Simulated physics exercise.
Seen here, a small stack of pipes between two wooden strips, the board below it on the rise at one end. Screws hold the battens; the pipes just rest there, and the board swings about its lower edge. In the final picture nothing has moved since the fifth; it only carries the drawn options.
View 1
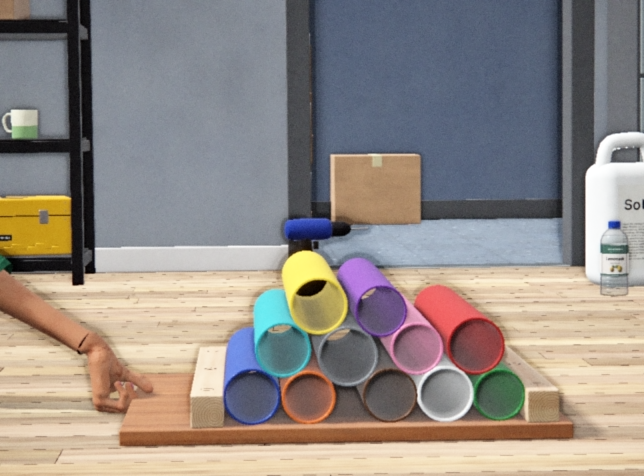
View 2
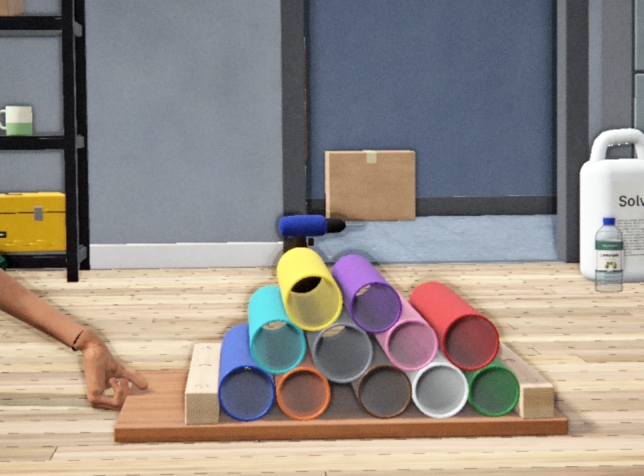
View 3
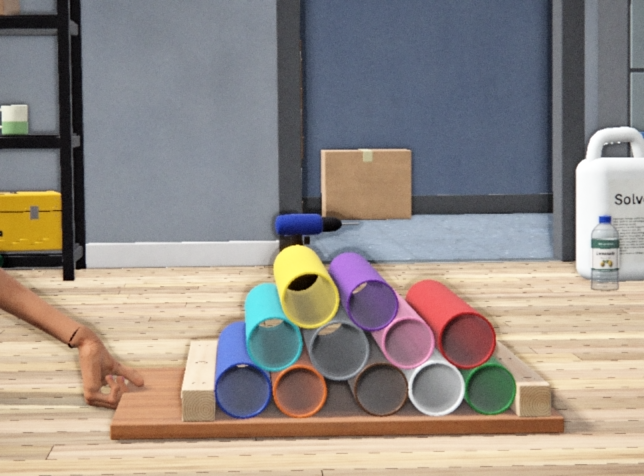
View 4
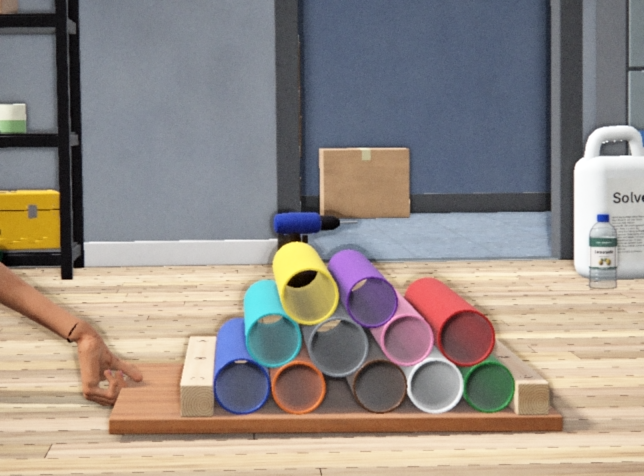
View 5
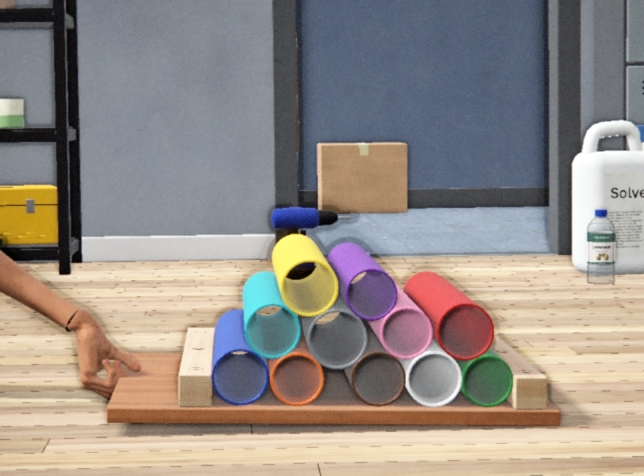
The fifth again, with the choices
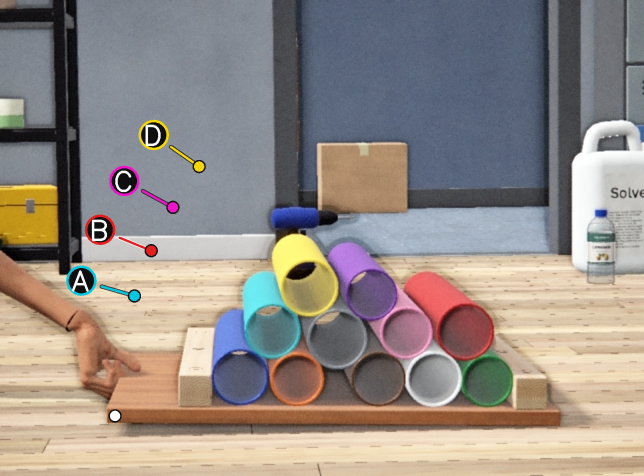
The footage shows colourful pipes stacked between two wooden strips on a board, with a hand at its left end. The view shifts slightly at first, then the hand raises that end a little while the pipes stay stacked.
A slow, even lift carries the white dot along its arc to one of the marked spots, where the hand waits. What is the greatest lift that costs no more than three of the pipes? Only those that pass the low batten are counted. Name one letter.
Lift it to B and no more.
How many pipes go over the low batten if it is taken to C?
The count is six.
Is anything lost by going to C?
Yes.
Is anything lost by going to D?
Yes, at D.
On the copy, A at (134, 296); B at (151, 250); C at (173, 208); D at (199, 167); the white dot at (115, 416).
On B. First, board at 15°.
Then, board at 23°.
Finally, board at 23°, none over the low batten.
By contrast, A none over the low batten; C six over the low batten; D six over the low batten.
